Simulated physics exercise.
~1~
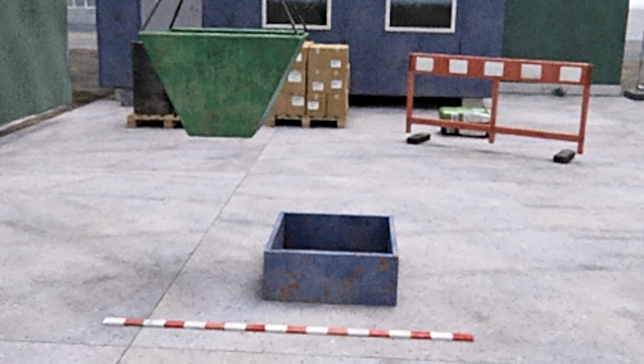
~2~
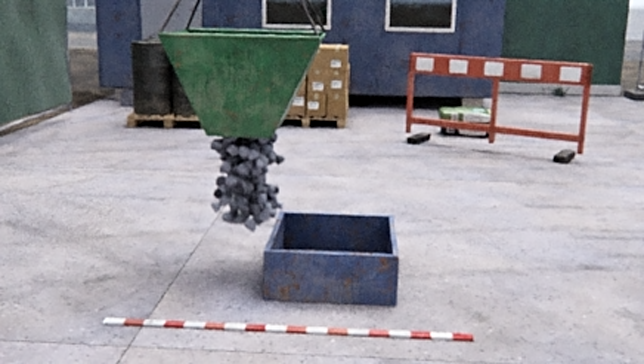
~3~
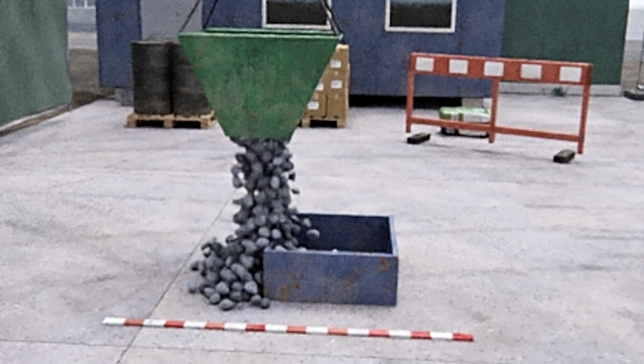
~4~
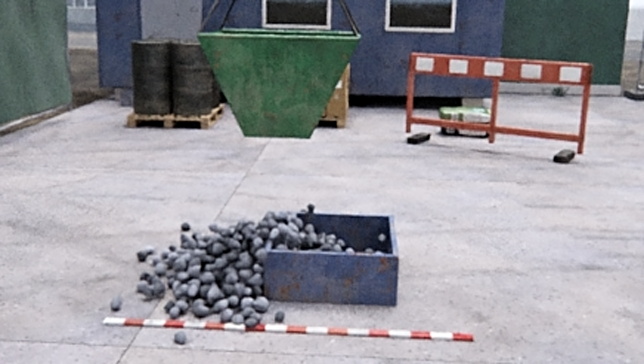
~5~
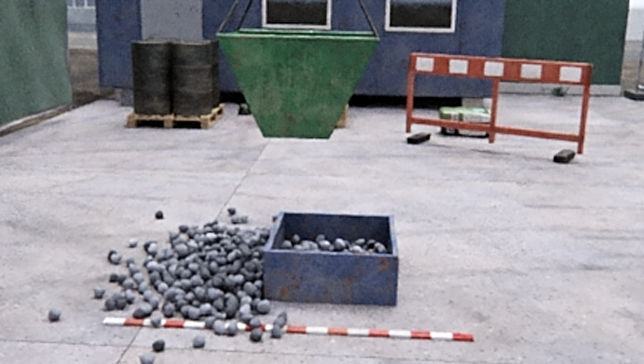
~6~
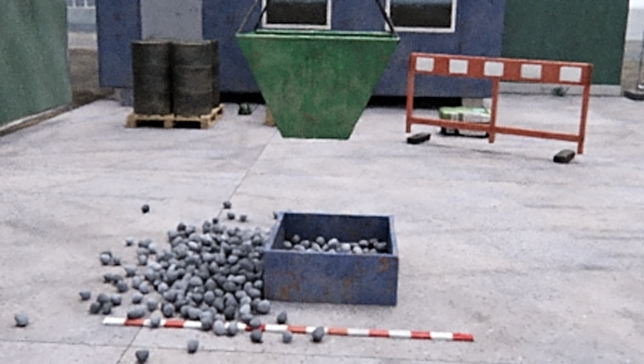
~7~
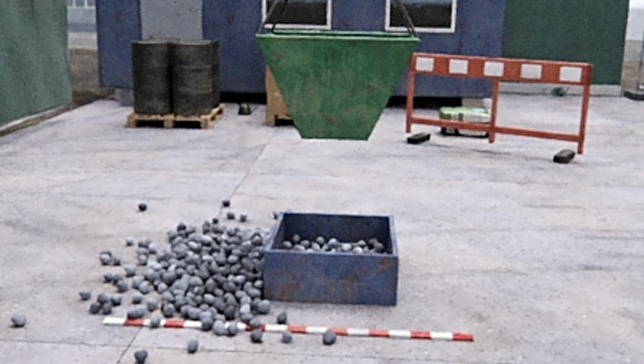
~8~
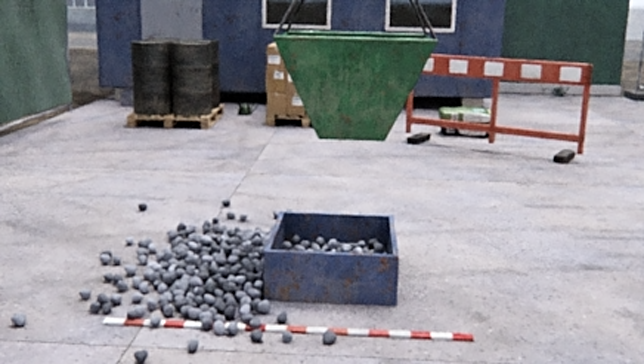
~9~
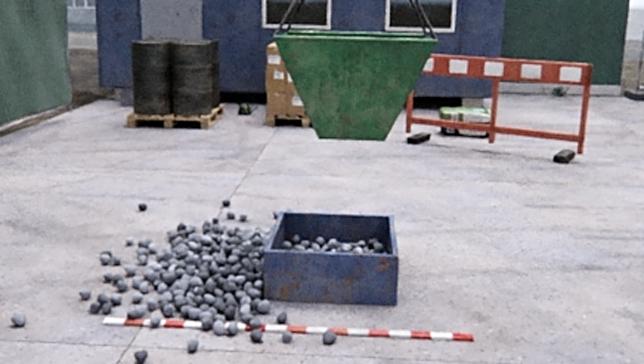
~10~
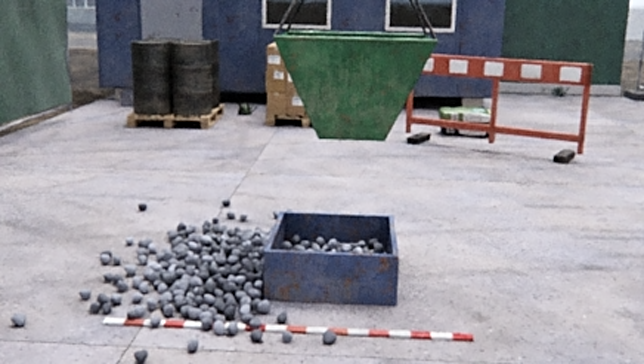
On a concrete yard, a green hopper hanging from cables moved right and dropped a stream of grey stones over a blue bin's left edge; most spilled into a heap on the ground left of it, some landed inside, and the empty hopper stopped.
